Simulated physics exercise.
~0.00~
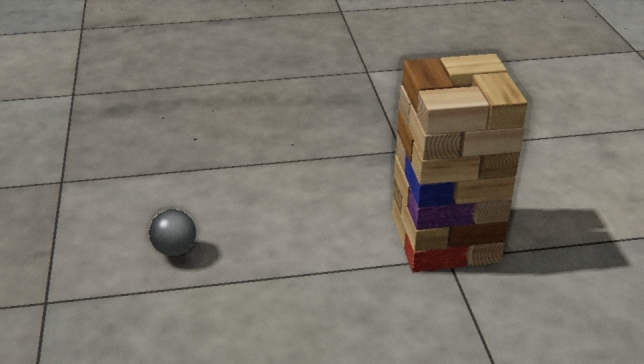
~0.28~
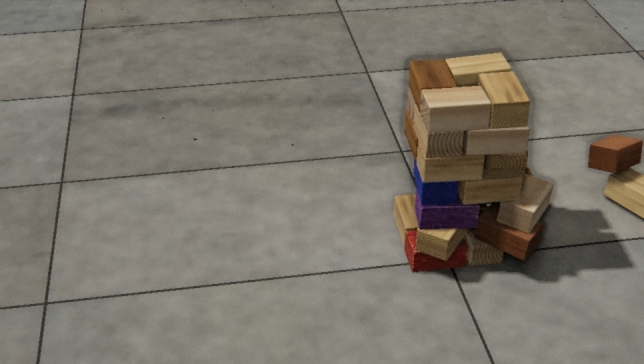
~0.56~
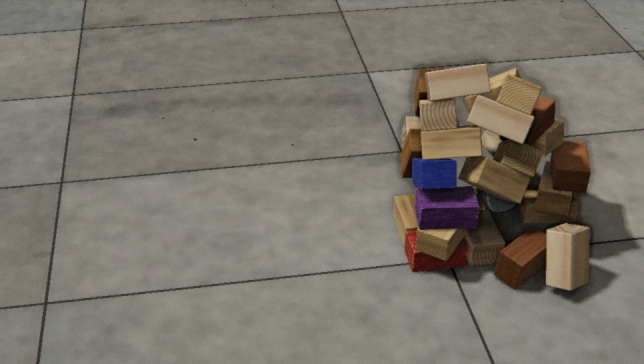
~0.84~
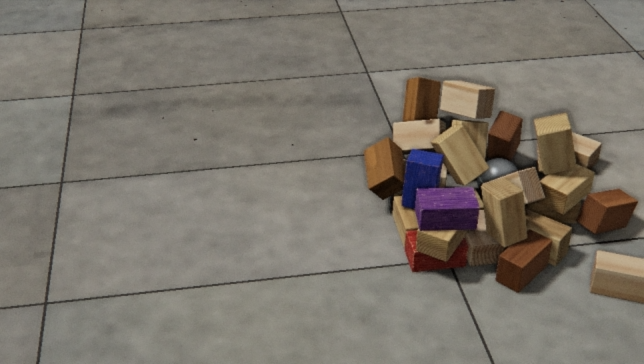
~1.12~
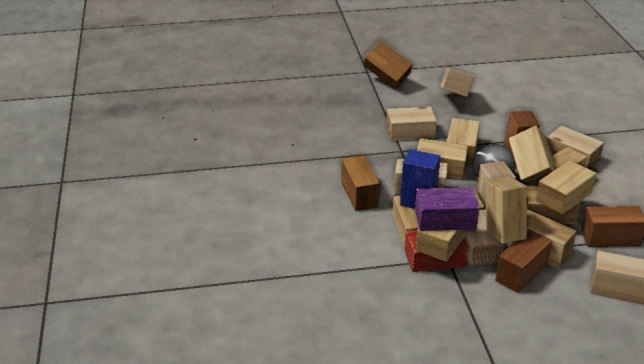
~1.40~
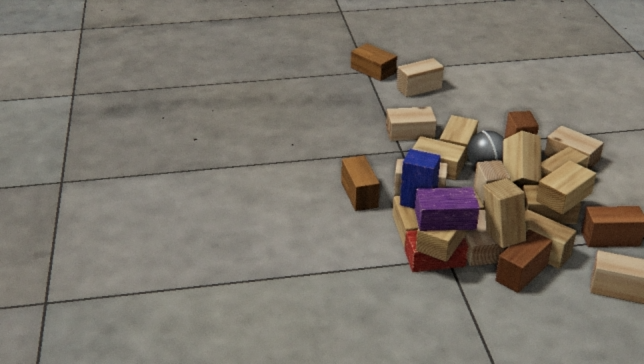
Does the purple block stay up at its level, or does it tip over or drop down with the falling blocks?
The purple block stays up at its level, resting above the red block while most of the tower comes down around it.
A grey metal ball struck the lower part of a wooden block tower, knocking some blocks out to the right before the rest collapsed into a scattered heap, with the blue block tipped over and the red one still at the bottom.
